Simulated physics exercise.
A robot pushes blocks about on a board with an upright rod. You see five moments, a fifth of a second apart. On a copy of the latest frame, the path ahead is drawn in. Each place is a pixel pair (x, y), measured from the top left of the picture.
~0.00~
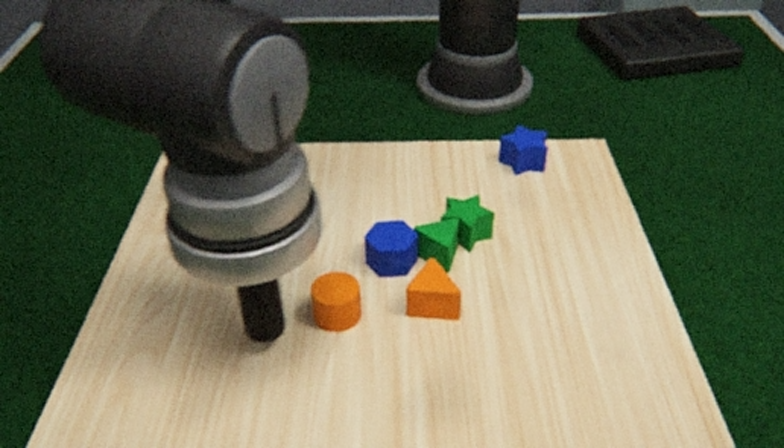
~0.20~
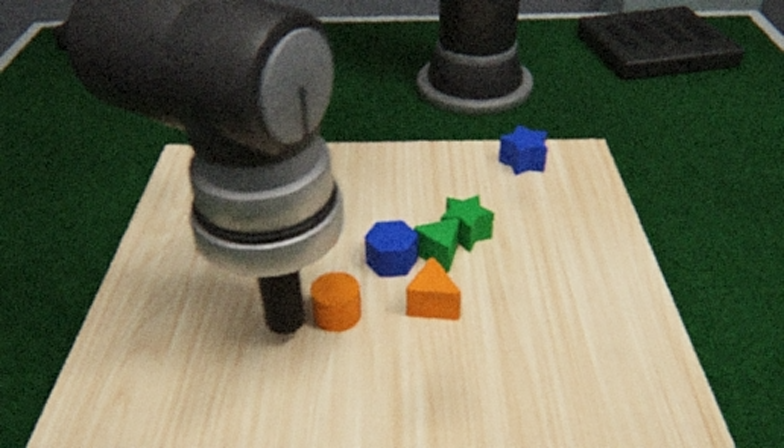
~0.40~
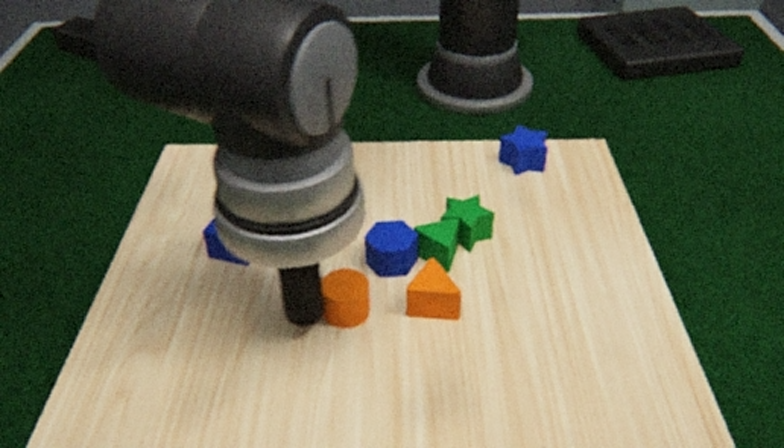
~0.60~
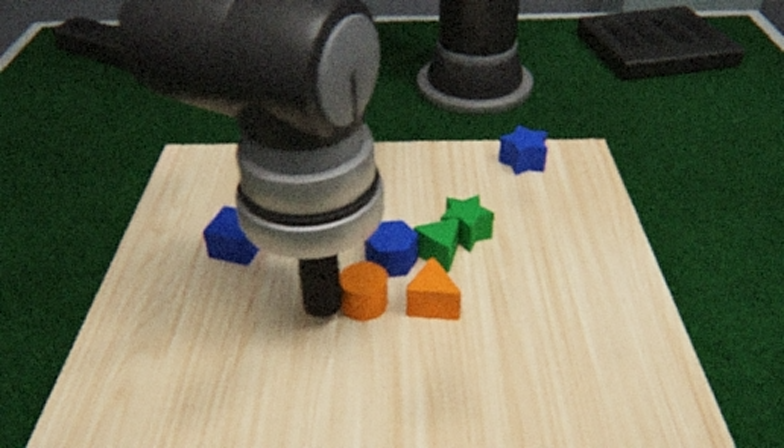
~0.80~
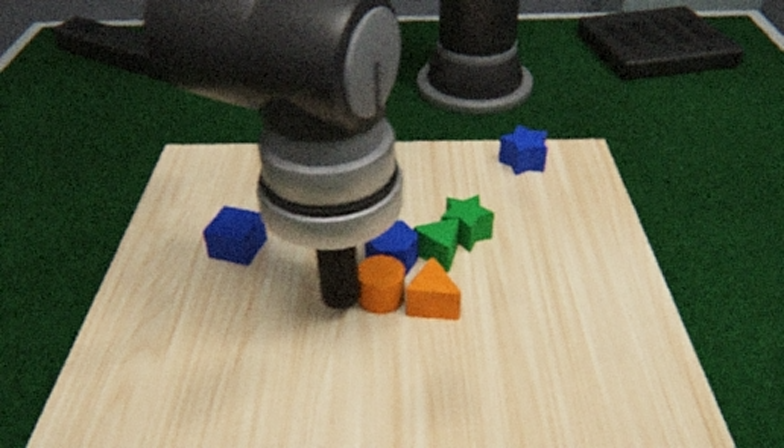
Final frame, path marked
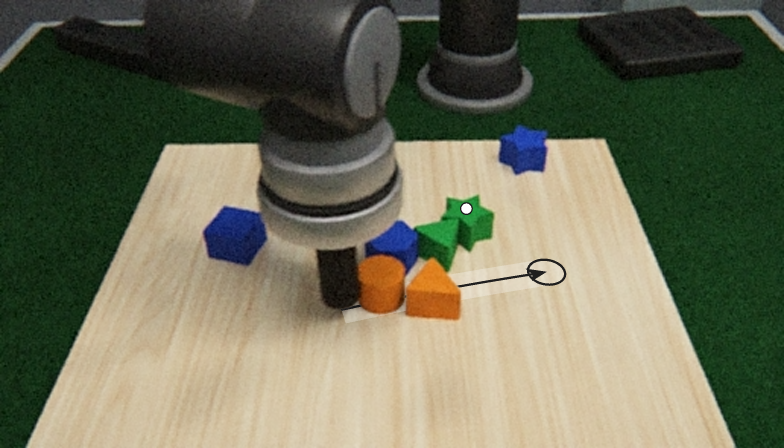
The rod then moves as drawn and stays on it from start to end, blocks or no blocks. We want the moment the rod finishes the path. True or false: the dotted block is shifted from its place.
True.
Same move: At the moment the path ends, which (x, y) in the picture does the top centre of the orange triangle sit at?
I'd guess (475, 286).
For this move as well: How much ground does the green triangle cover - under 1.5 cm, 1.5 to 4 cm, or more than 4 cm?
Once the path ends, it will sit 1.5 to 4 cm from where it is now.
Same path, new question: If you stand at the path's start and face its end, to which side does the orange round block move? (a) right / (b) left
My pick is b.
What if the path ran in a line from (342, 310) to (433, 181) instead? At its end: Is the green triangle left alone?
No, that is not what happens.
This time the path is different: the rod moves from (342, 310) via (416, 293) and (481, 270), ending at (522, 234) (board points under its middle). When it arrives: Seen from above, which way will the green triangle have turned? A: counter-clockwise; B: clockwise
It's A.
Drawn move, from (342, 310) to (547, 272); the dot is on the green star block.
The first path, step by step. One third of the way, rod at (414, 283); orange round block at (450, 253); orange triangle at (462, 281), turned 40° clockwise; green triangle at (450, 227), turned 20° anticlockwise; green star block at (468, 203).
Two thirds of the way, rod at (482, 270); orange round block at (510, 236); orange triangle at (475, 286), turned 40° clockwise; green triangle at (460, 224), turned 65° anticlockwise; green star block at (468, 200).
At the end, rod at (548, 260); orange round block at (545, 219); orange triangle at (475, 286), turned 40° clockwise; green triangle at (460, 224), turned 65° anticlockwise; green star block at (468, 200).
